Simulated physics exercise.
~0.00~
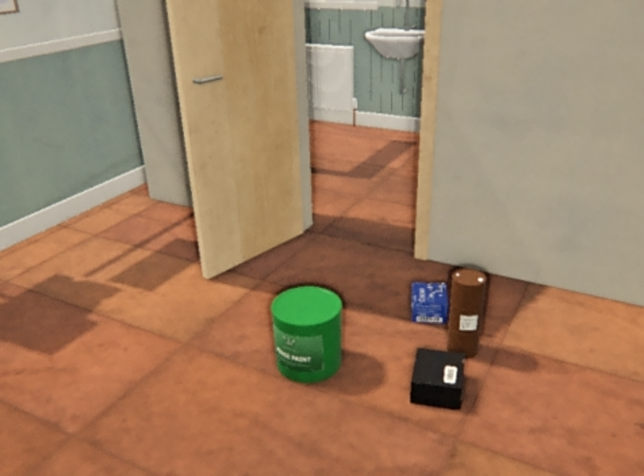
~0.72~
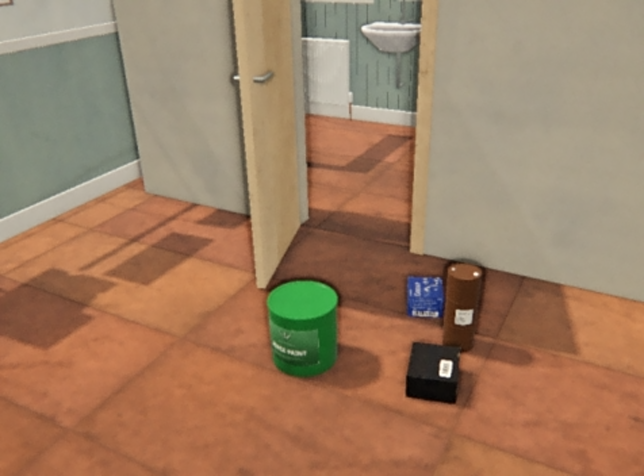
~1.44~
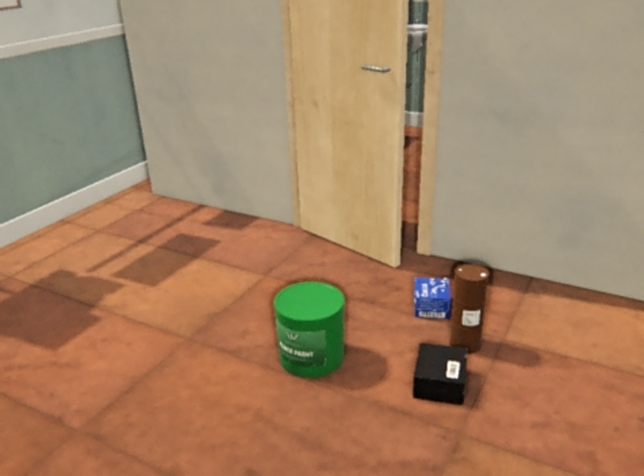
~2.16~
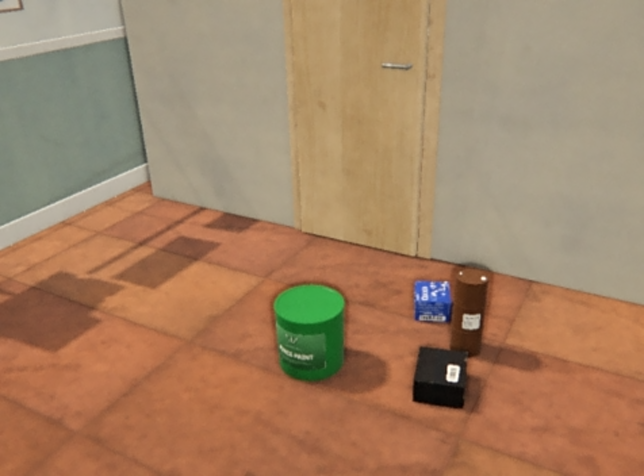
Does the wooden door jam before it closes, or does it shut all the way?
The door shuts all the way, swinging past the things on the floor without moving any of them.
